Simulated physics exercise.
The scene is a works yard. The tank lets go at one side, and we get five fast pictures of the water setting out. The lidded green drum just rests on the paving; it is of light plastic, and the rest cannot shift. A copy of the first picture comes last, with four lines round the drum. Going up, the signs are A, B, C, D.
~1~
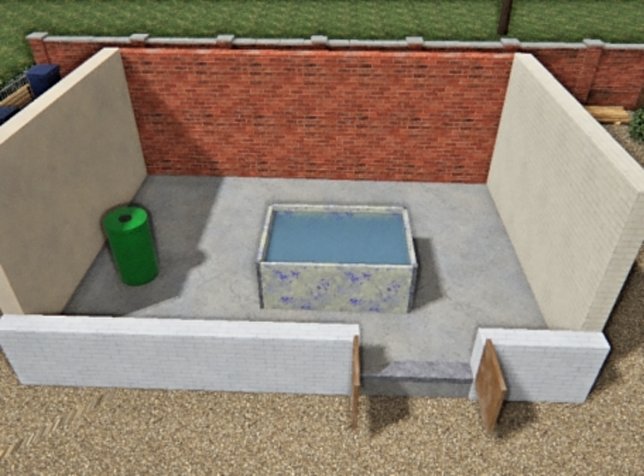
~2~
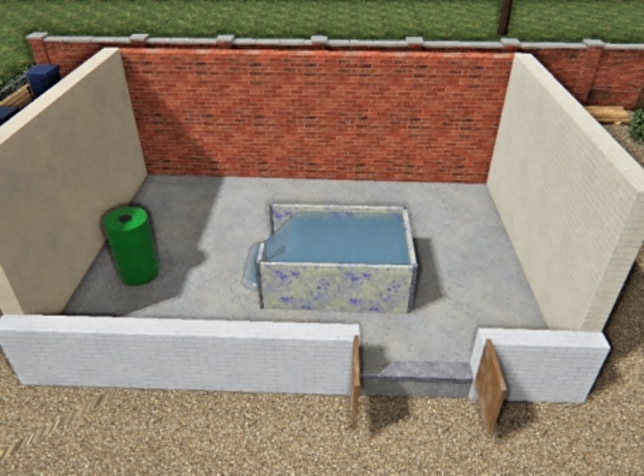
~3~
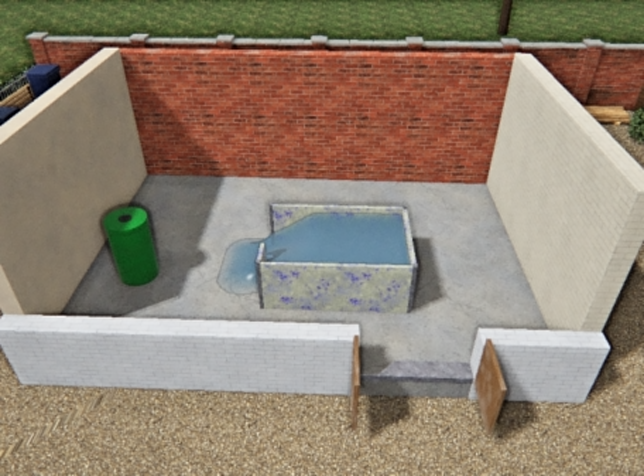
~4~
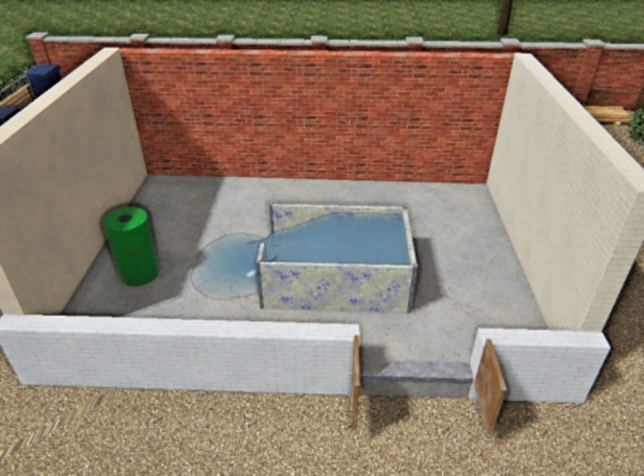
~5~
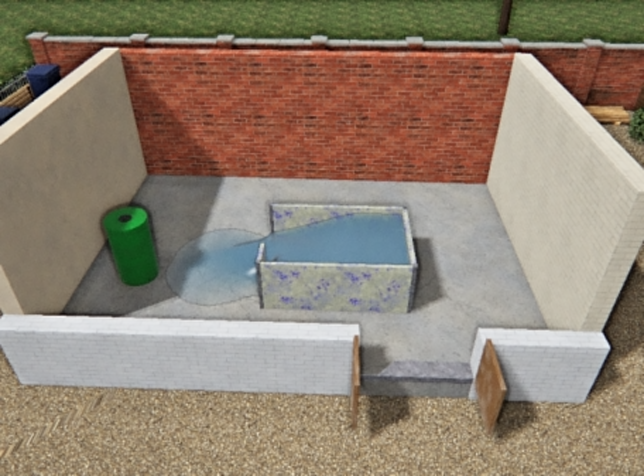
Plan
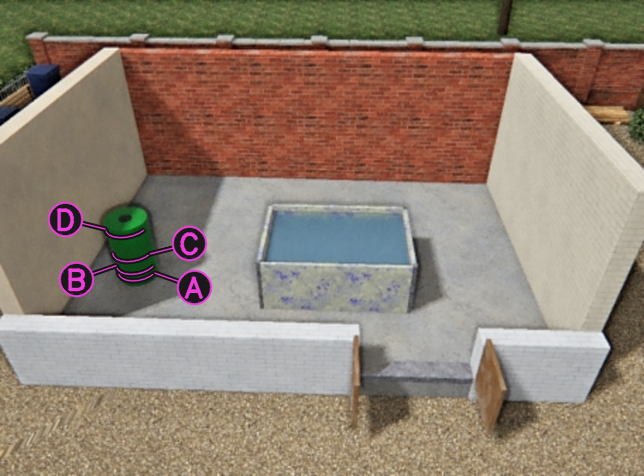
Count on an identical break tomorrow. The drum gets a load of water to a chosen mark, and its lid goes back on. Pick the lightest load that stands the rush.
That is level C.
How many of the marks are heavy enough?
Two of them.
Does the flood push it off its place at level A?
Yes, that goes wrong.
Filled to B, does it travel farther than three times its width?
No, less.
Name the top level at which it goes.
That is level B.
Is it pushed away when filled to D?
No.
In magenta, A at (132, 280); B at (130, 274); C at (126, 261); D at (119, 237); from the bottom up A, B, C, D.
For level A, it is pushed about 6 times its own width away.
For level B, it is pushed about its own width away.
For level C, it does not move.
For level D, it does not move.
